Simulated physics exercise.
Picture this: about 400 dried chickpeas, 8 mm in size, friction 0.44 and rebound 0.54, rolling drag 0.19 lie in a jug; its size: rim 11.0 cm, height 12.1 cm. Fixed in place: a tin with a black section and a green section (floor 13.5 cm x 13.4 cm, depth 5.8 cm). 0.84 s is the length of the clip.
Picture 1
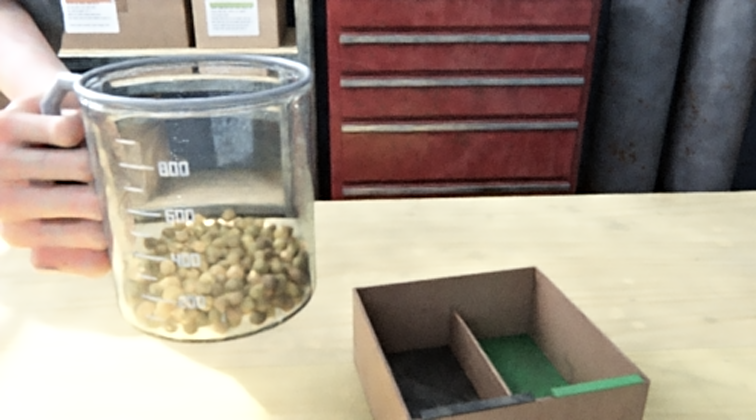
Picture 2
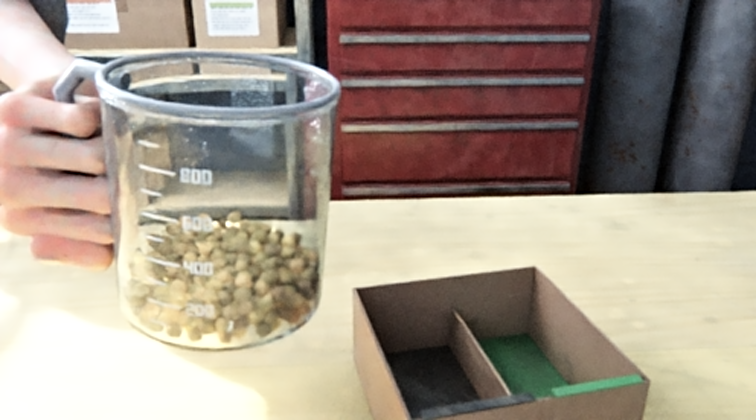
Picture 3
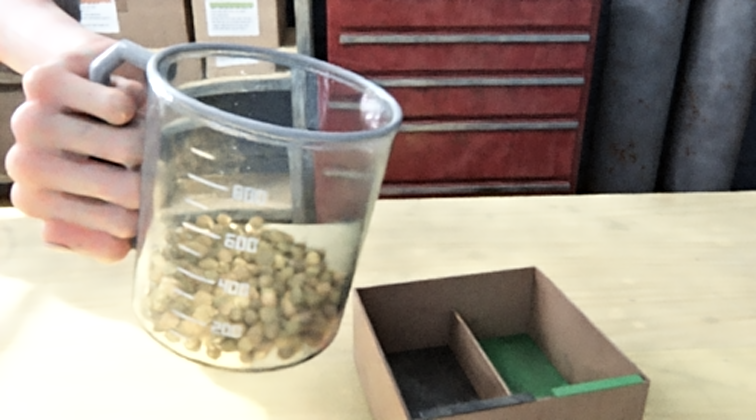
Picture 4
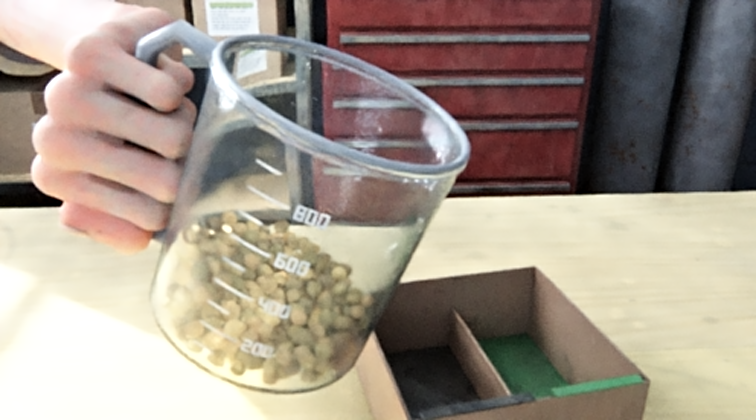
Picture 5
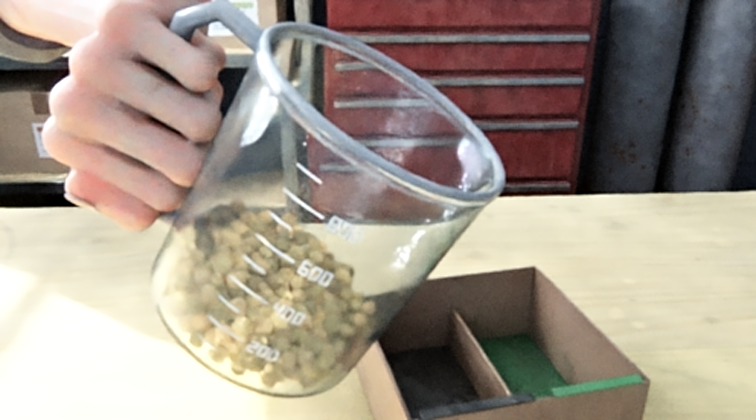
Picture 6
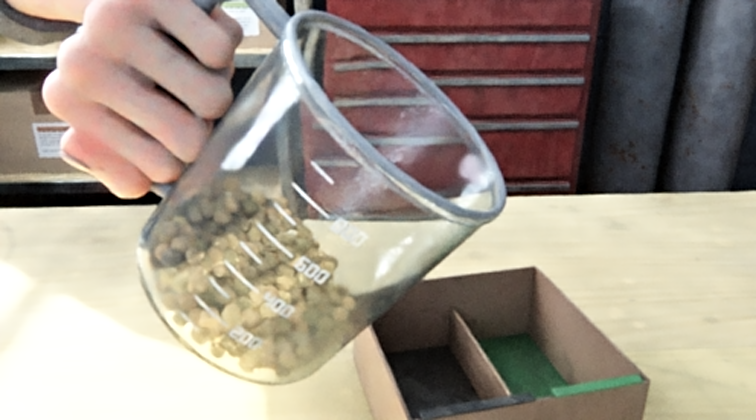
On a pale wooden tabletop in front of a red tool chest, a hand holds a clear jug partly filled with dried chickpeas, left of a box with black and green sections. The hand moves the jug rightward and tilts it steadily toward the box, and the chickpeas shift inside it.
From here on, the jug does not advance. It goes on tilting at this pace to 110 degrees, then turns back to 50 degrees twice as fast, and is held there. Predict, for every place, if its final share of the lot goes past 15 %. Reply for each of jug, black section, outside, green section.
Jug - goes past; black section - stays within; outside - goes past; green section - stays within.
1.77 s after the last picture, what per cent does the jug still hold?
Close to 65 in a hundred parts of the load.
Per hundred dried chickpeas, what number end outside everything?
It comes to roughly 35 in a hundred.
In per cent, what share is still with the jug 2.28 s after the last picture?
Roughly 65 percent of the load.
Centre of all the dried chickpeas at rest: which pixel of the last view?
Middle: Approx. (383, 318).
Then, 0.68 s after the last picture, tilt 75 degrees; jug 100 %; middle of all pieces near (247, 223).
Then, 1.25 s after the last picture, tilt 104 degrees; jug 100 %; middle of all pieces near (262, 190).
Then, 1.77 s after the last picture, tilt 80 degrees; jug 65 %, outside 30 %, in the air 5 %; middle of all pieces near (417, 347).
Then, 2.28 s after the last picture, tilt 50 degrees; jug 65 %, outside 35 %; middle of all pieces near (433, 376).
In the end, jug 65 %, black section 0 %, outside 35 %, green section 0 %.
